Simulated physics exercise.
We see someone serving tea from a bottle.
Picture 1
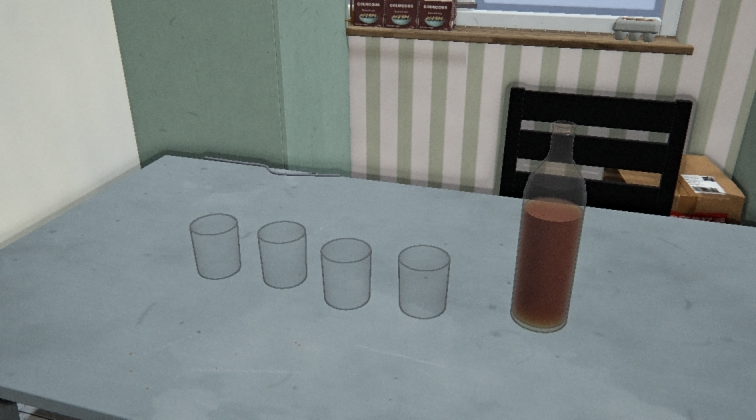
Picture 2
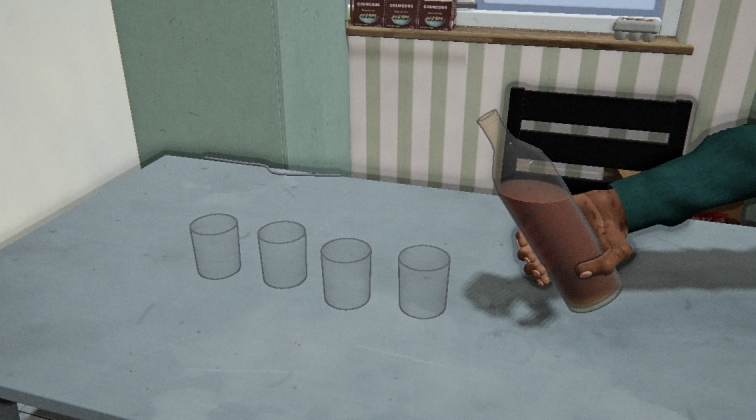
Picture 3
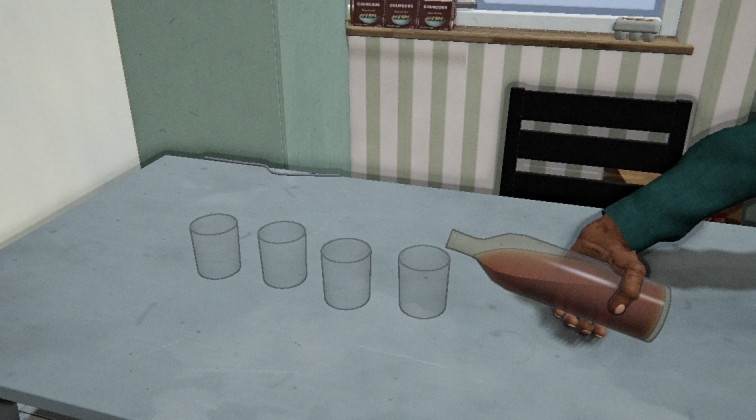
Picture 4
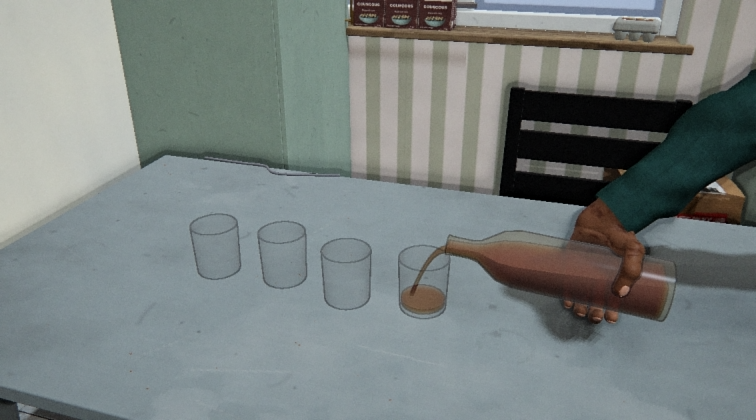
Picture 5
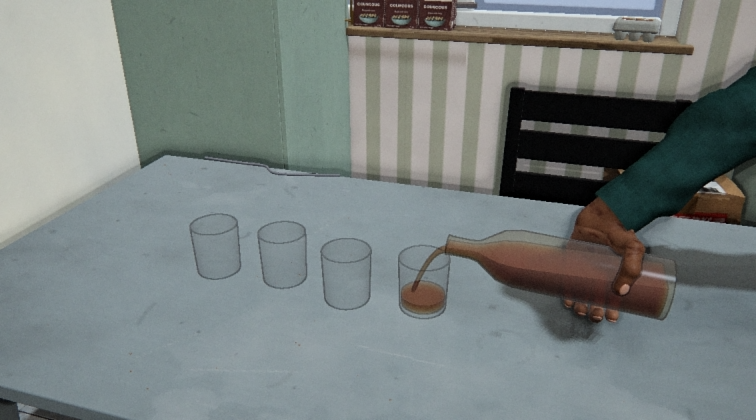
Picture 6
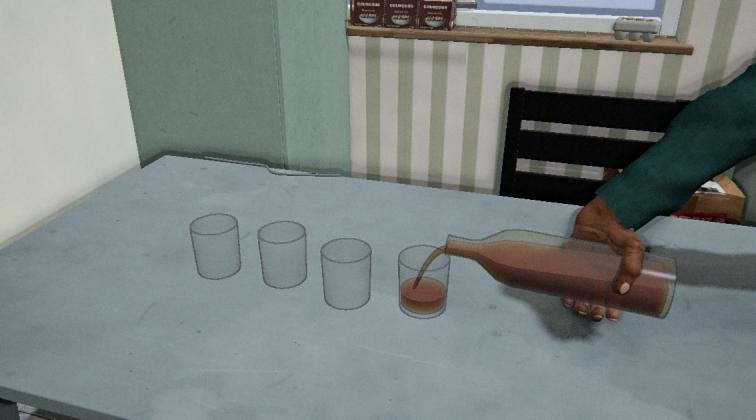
A hand lifts a bottle of brown tea, tilts it left and pours into the rightmost glass.
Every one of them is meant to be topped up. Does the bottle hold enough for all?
What the bottle holds does not stretch that far.
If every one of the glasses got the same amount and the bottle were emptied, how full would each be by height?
About 70 per cent.
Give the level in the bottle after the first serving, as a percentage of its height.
Near 40 in a hundred.
A moment on, the first is about two thirds full.
Further on, the first is done and the bottle has about two thirds of its load.
When it is over, the bottle is empty with three filled and the next at a little of a serving.
